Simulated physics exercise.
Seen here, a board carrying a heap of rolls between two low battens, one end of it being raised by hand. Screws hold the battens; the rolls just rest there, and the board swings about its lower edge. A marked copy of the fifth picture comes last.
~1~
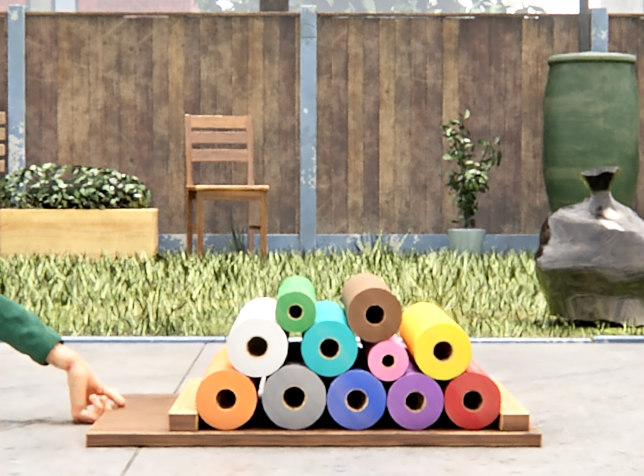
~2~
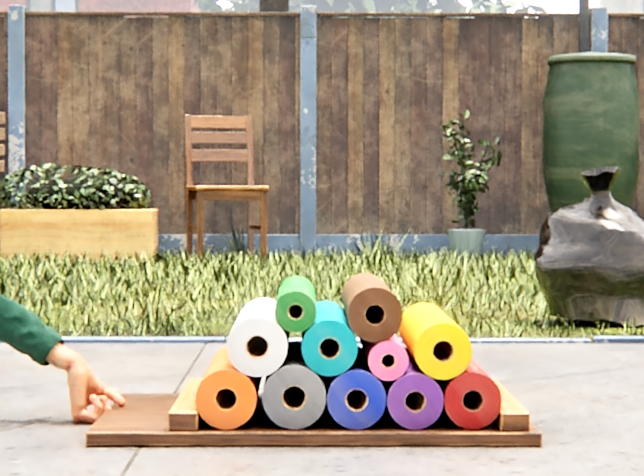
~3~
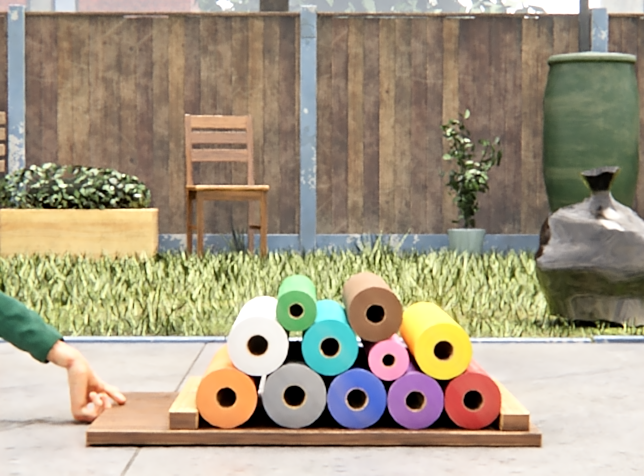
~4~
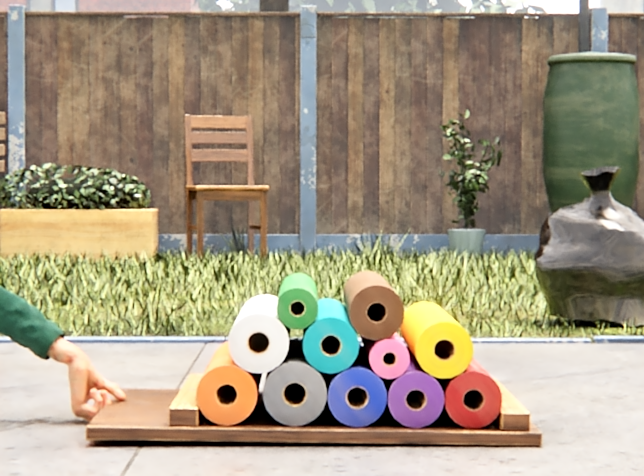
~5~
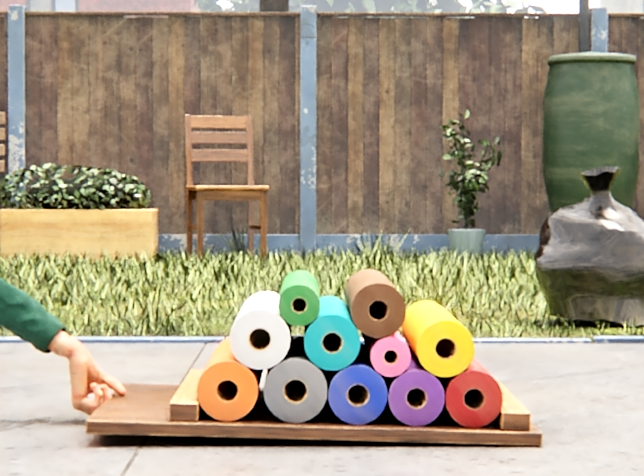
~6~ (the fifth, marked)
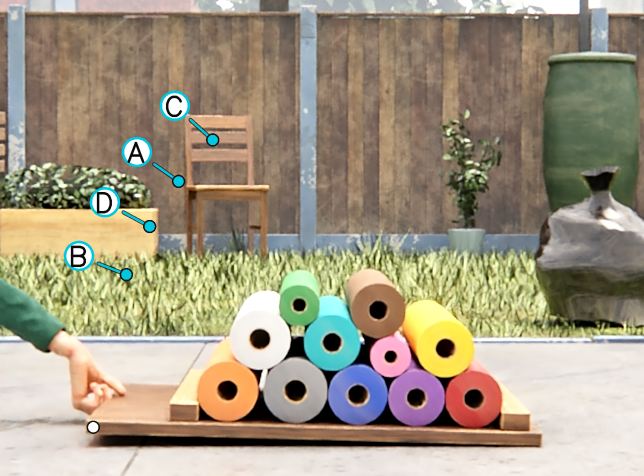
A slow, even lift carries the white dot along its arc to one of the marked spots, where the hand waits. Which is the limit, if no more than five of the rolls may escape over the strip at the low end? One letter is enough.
No higher than D.
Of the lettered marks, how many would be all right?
Two of them.
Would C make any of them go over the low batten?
At C: Yes.
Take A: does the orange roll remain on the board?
The orange roll: Yes.
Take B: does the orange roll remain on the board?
The orange roll: Yes.
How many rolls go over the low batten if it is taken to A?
It comes to six.
On the marked copy, A at (179, 181); B at (126, 274); C at (213, 140); D at (150, 227); the white dot at (93, 427).
Following D. Soon after the start, board at 20°.
Later, board at 28°.
In the end, board at 28°, five over the low batten.
As for the rest, A six over the low batten; B none over the low batten; C eleven over the low batten.
